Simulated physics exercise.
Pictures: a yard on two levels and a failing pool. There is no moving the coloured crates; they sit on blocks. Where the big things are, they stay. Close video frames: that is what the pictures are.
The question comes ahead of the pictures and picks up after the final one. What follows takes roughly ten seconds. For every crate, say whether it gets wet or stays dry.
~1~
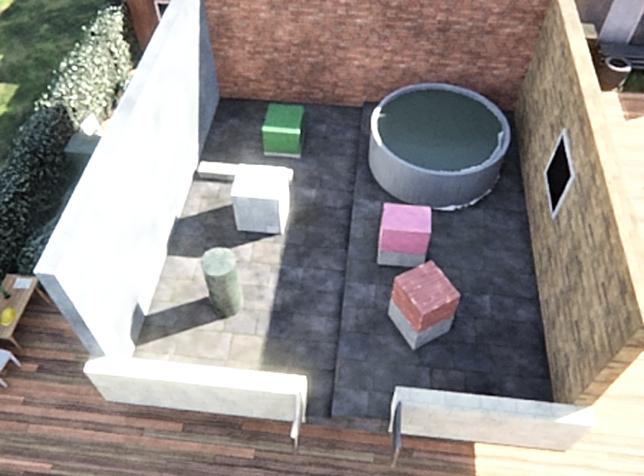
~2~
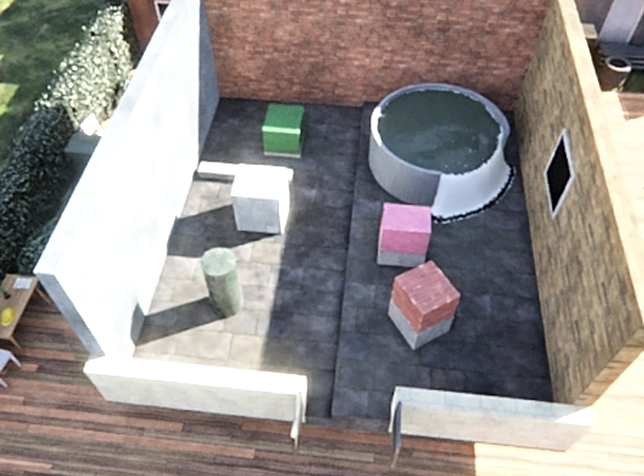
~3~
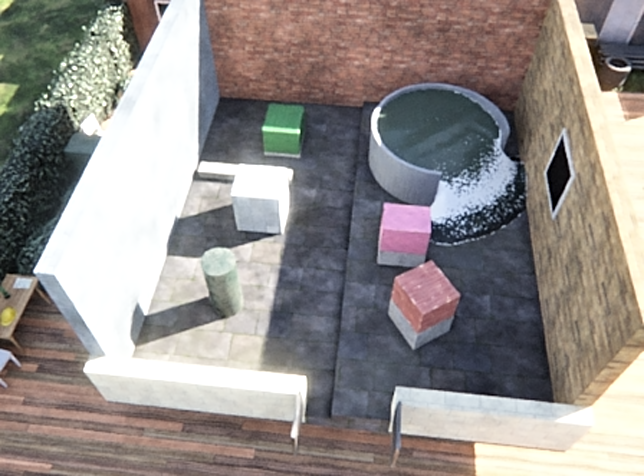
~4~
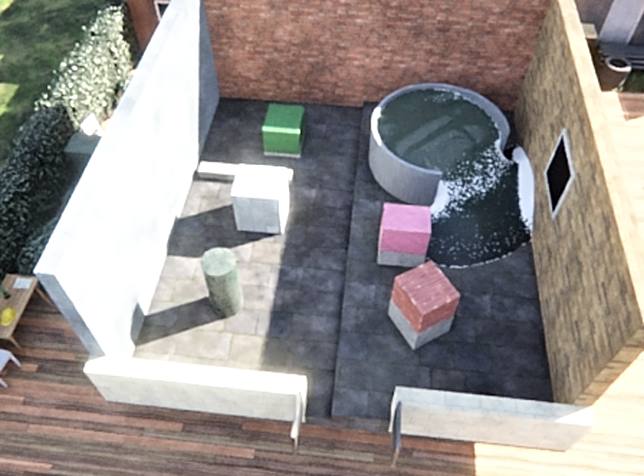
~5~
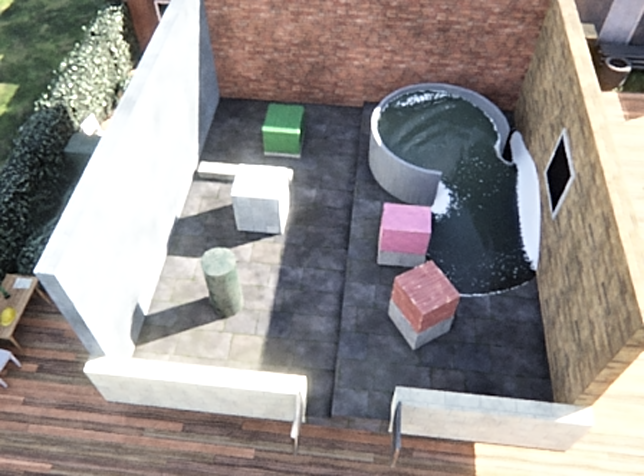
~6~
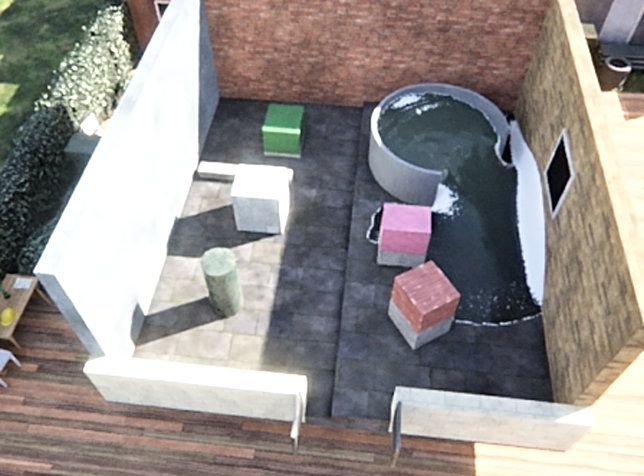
Red crate: Dry; pink crate: Dry; green crate: Wet.
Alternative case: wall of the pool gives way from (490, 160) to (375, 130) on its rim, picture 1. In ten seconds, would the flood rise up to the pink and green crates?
As I see it, the pink crate gets reached, and the green crate gets reached.
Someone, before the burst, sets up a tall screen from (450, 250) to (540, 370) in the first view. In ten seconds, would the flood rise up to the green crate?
My reading: The green crate takes water.
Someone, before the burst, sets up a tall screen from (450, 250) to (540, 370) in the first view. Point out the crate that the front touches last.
I'd pick the green-painted one.
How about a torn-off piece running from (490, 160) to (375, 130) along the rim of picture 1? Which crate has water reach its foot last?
The green crate, by my reading.
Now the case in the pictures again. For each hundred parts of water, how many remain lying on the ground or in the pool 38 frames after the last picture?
I'd put it near 94 %.
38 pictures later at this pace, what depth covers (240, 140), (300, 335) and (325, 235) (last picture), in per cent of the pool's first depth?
The three come to some 6, 6 and 2 per cent respectively.
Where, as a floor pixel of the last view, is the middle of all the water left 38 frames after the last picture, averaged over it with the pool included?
I would point to (372, 245).
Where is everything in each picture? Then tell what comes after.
In the first frame, the round tank at (440, 129) is whole and still.
In the second frame, the front is at a hidden place, out from the gap at (482, 184).
In the third frame, the front is at (435, 238), out from the gap at (481, 187).
In the fourth frame, the front is at (435, 258), out from the gap at (481, 188).
In the fifth frame, the front is at a hidden place, out from the gap at (481, 189).
In the sixth frame, water pours out at (481, 189) and has run to a hidden place.
A moment on, water covers 25 % of the floor; the red crate water round its plinth, the pink crate water round its plinth, the green crate not reached.
Next, water covers 35 % of the floor; the red crate water round its plinth, the pink crate water round its plinth, the green crate not reached.
Then, water covers 65 % of the floor; the red crate water round its plinth, the pink crate water round its plinth, the green crate water round its plinth.
Later, water covers 90 % of the floor; the red crate water round its plinth, the pink crate water round its plinth, the green crate water round its plinth.
In the end, water covers 95 % of the floor; the red crate stayed above the water, the pink crate stayed above the water, the green crate was topped.
